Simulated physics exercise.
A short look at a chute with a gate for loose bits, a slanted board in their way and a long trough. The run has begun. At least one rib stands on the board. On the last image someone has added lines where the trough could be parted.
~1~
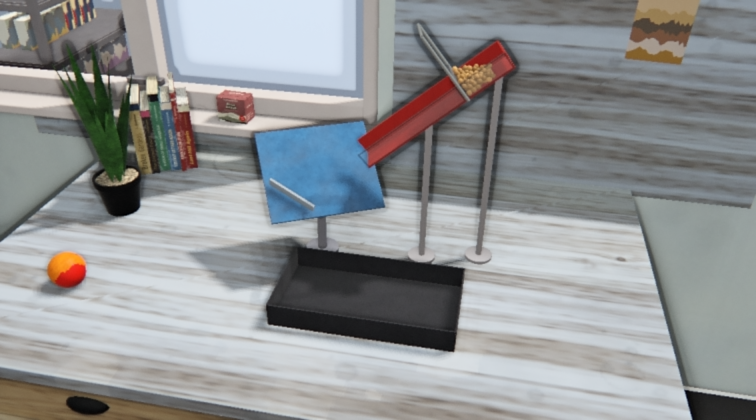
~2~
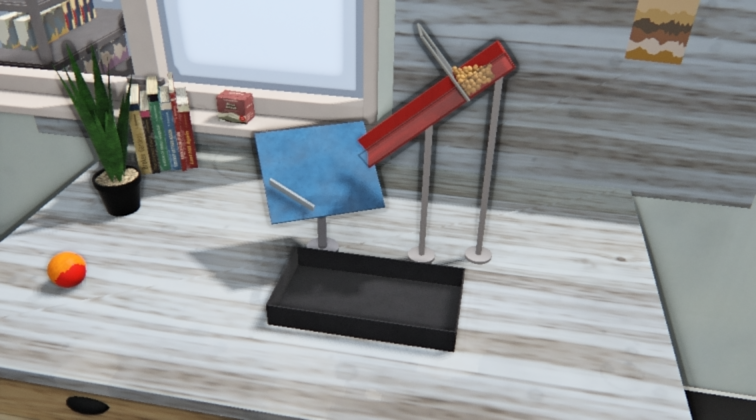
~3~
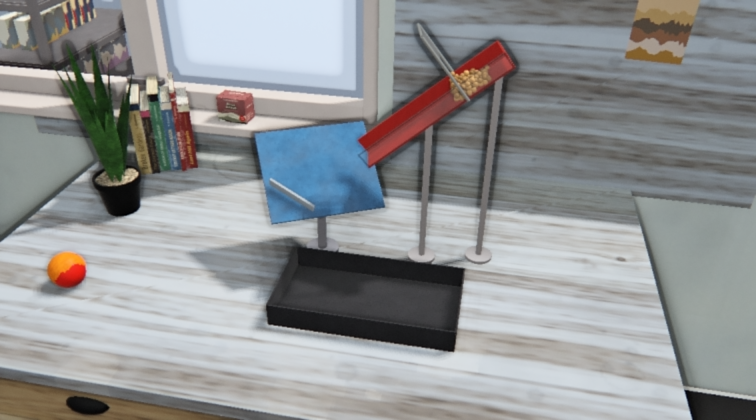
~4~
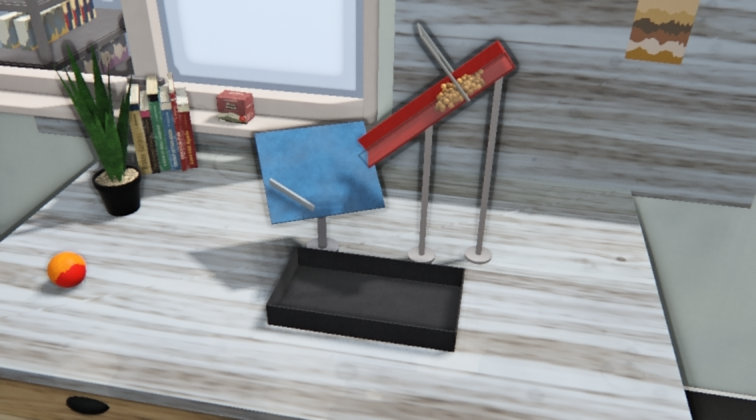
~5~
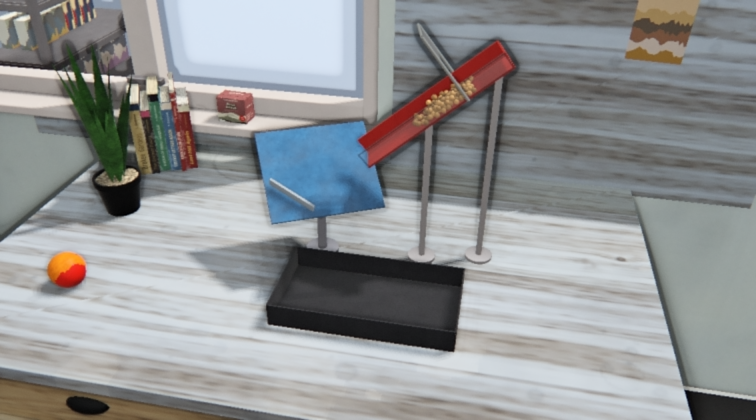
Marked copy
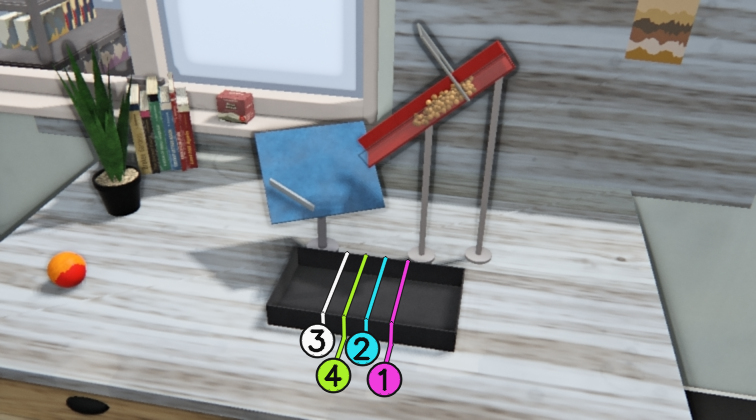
Round wooden beads rest bunched behind a gate near the top of a sloping red chute, above a tilted blue board with one pale rib and an empty black trough. The beads then begin to slip beneath the gate and slide down leftward, stretching into a loose stream about halfway to the chute's lip.
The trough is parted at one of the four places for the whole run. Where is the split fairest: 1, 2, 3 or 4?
Line 3.
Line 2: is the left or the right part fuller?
Left.
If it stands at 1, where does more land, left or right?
Left.
On the marked copy, line 1 crosses the front rim at (391, 323); line 2 crosses the front rim at (366, 319); line 3 crosses the front rim at (323, 313); line 4 crosses the front rim at (344, 316).
With 1, of what is caught, all on the left of the divider, none on the right.
With 2, of what is caught, nearly all on the left of the divider, a small part on the right.
With 3, of what is caught, about half on the left of the divider, about half on the right.
With 4, of what is caught, nearly all on the left of the divider, a small part on the right.
